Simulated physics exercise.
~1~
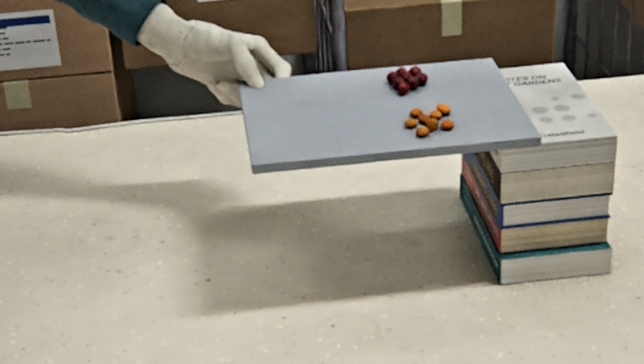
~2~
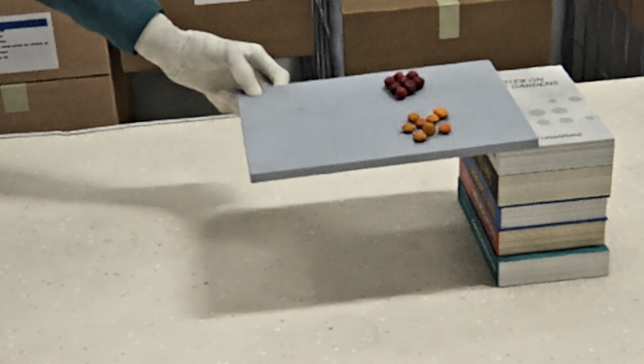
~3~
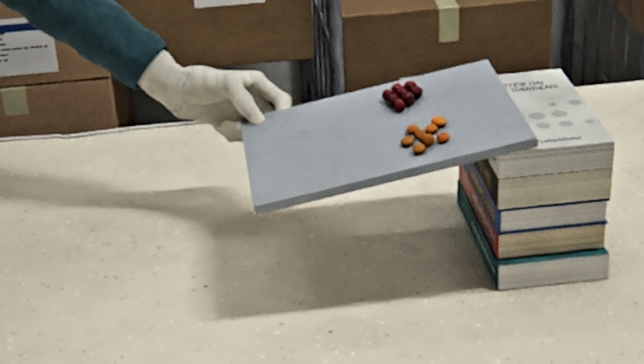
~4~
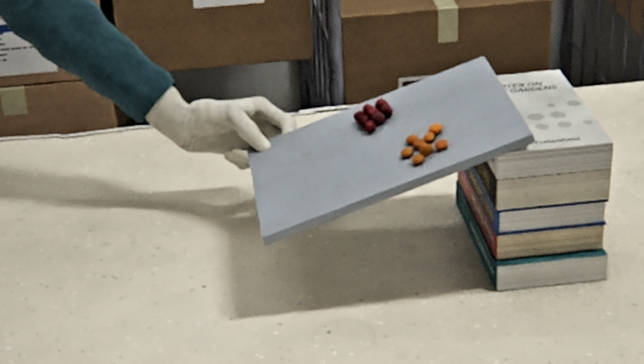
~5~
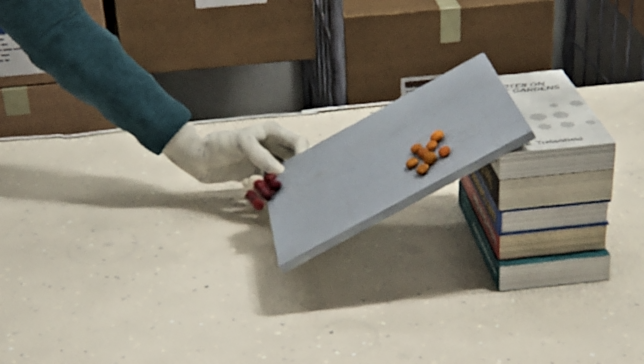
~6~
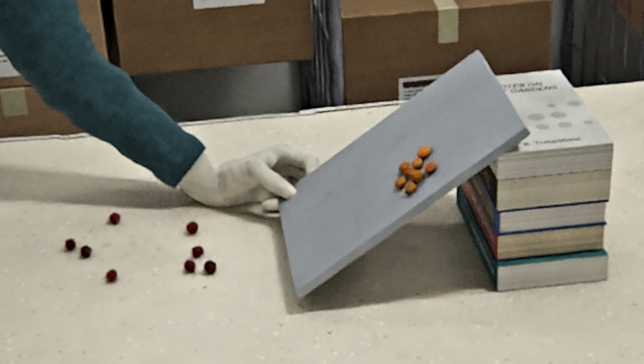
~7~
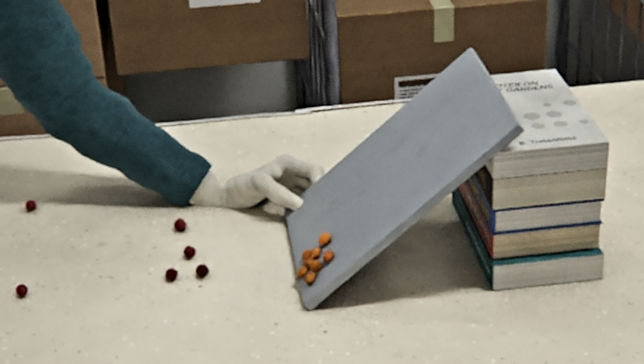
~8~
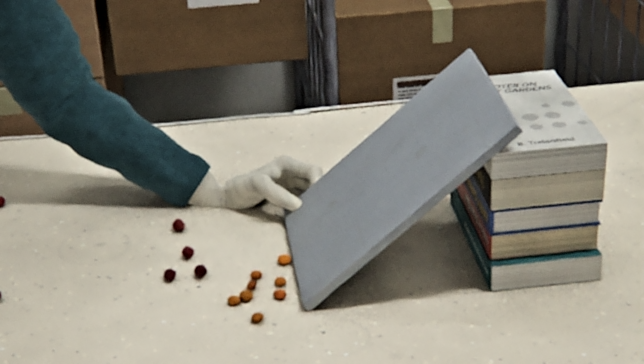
A grey board lies with its right end on a stack of books, while a gloved hand holds its left end above a pale table. Two small clusters rest on it, dark red balls at the back and orange-brown pieces in front. The hand lowers the left end, and the board tilts more and more steeply. The red balls slide down first and scatter leftward across the table, while the orange ones stay on. As the slope steepens, these slide off too and stop near the lower edge, with the red balls spread farther away.
